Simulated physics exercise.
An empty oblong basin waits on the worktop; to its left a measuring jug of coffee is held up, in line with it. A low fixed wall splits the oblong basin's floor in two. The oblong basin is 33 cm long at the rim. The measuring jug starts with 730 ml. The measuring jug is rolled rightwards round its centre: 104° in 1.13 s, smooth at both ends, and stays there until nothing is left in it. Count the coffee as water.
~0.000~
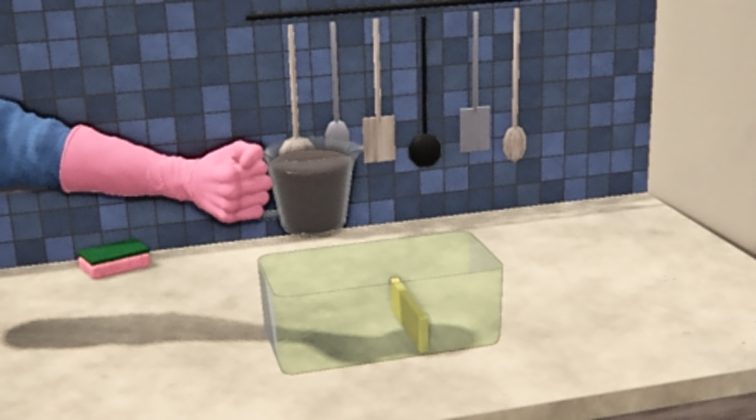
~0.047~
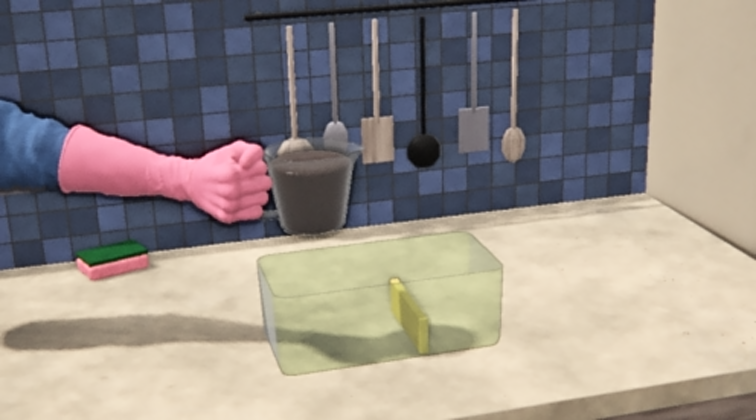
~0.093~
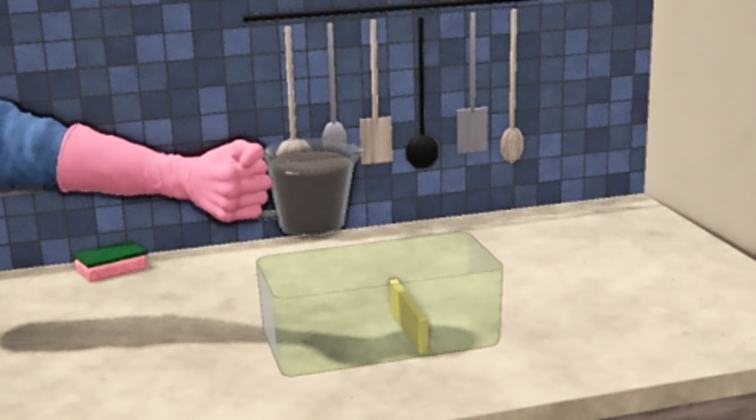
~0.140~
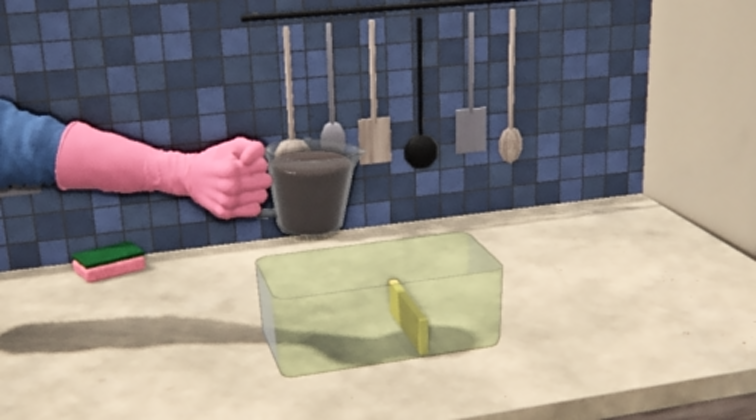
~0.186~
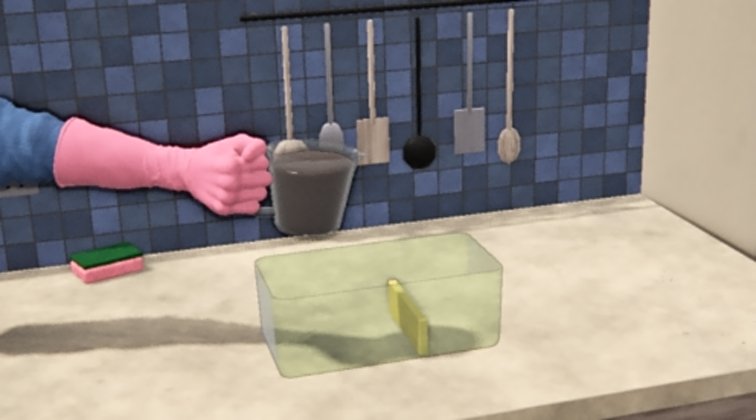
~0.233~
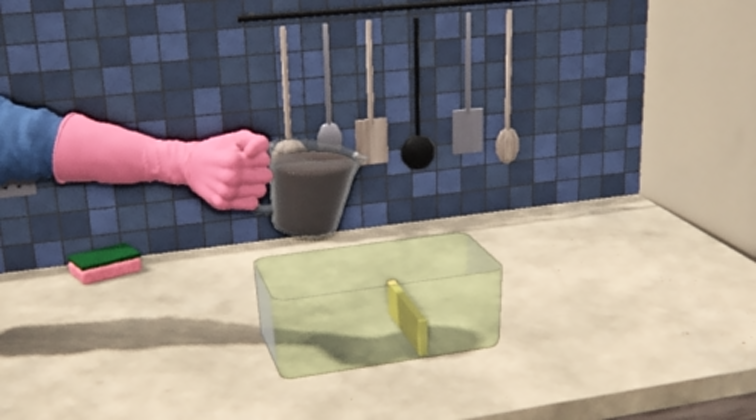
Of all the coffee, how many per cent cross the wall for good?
Roughly 47 per cent is past the wall.
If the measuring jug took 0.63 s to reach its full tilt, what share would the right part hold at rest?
Then about 25 per cent.
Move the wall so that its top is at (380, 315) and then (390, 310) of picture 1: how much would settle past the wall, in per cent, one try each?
In turn about 90 and 80 per cent.
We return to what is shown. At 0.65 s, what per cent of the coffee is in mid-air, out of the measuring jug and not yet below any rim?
About 20 per cent.
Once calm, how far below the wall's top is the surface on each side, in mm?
Left about 42 mm, right about 34 mm.
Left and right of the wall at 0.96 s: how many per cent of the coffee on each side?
Near 26 on the left, 46 on the right.
After 0.65 s the tilt is 64° and 71 per cent is still to pour, 1 is left of the wall and 9 right of it.
After 0.96 s the tilt is 98° and 16 per cent is still to pour, 26 is left of the wall and 45 right of it.
After 1.28 s the tilt is 104° and 0 per cent is still to pour, 52 is left of the wall and 46 right of it.
After 1.63 s the tilt is 104° and 0 per cent is still to pour, 52 is left of the wall and 47 right of it.
In the end 52 per cent lies left of the wall, 47 right of it and 1 outside.
